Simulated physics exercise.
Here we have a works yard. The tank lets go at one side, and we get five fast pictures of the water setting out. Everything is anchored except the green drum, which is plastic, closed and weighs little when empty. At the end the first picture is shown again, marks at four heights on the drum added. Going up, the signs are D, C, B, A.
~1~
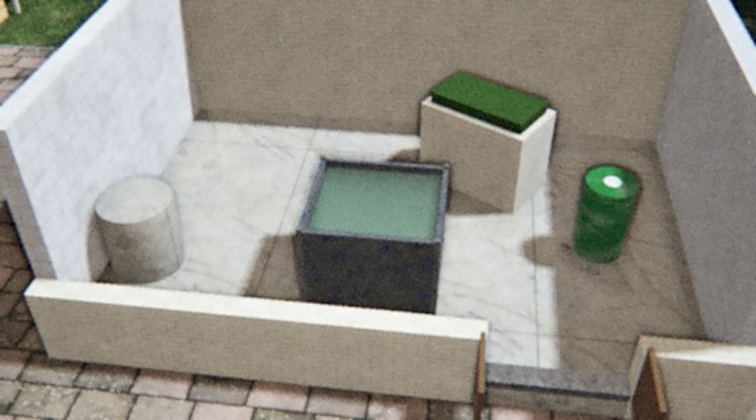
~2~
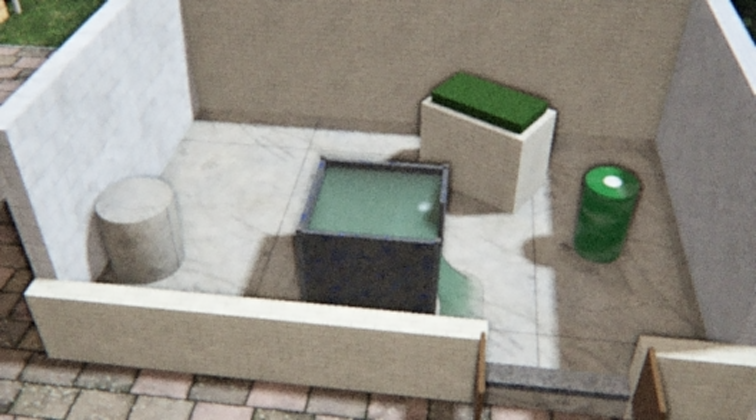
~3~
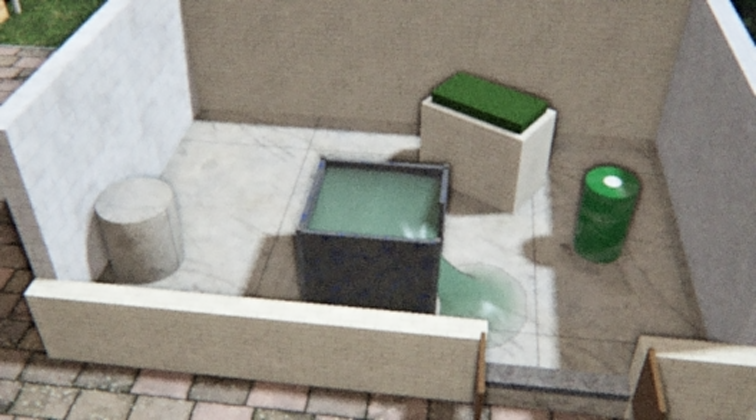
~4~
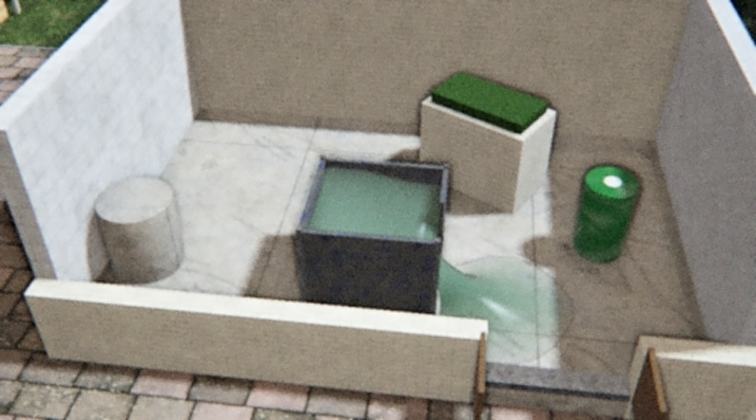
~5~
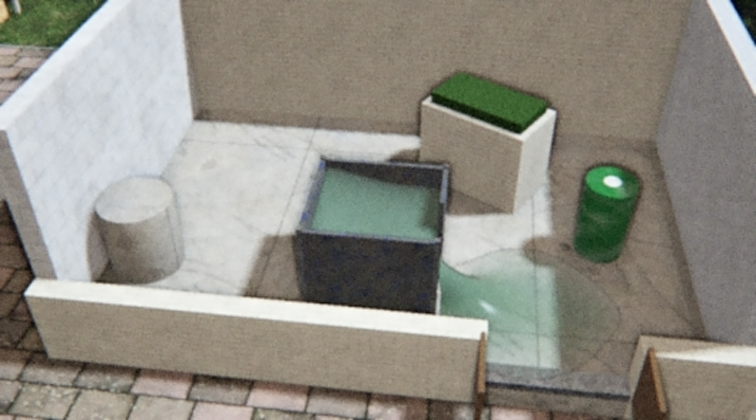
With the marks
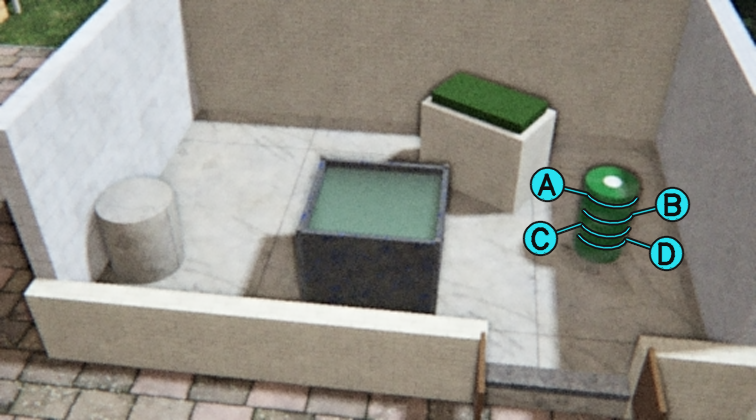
At first, a dark square tank full of greenish water stands in a walled yard, between a pale cylinder on the left and a green drum on the right. Water then pours from the tank's right side onto the paving, and the puddle spreads rightward and toward the front opening as the tank's level drops slightly.
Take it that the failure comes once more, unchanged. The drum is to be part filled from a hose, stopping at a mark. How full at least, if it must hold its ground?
That is line D.
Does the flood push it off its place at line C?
No, not at all.
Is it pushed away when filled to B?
No.
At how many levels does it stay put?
All of the four.
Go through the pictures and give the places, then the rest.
The first frame shows lid of the green drum at (613, 182); tank full, its middle at (376, 204); open gate at (562, 332).
In the second frame, 1 % of the ground under water, its edge towards the drum at (470, 279).
In the third frame, 4 % of the ground under water, its edge towards the drum at (518, 291).
In the fourth frame, 7 % of the ground under water, its edge towards the drum at (554, 286).
The fifth frame shows lid of the green drum at (613, 182); 10 % of the ground under water, its edge towards the drum at (558, 262).
In cyan, A at (613, 206); B at (609, 222); C at (606, 236); D at (603, 247); from the bottom up D, C, B, A.
For line A, it does not move.
For line B, it does not move.
For line C, it does not move.
For line D, it shifts by a finger or two and stays.
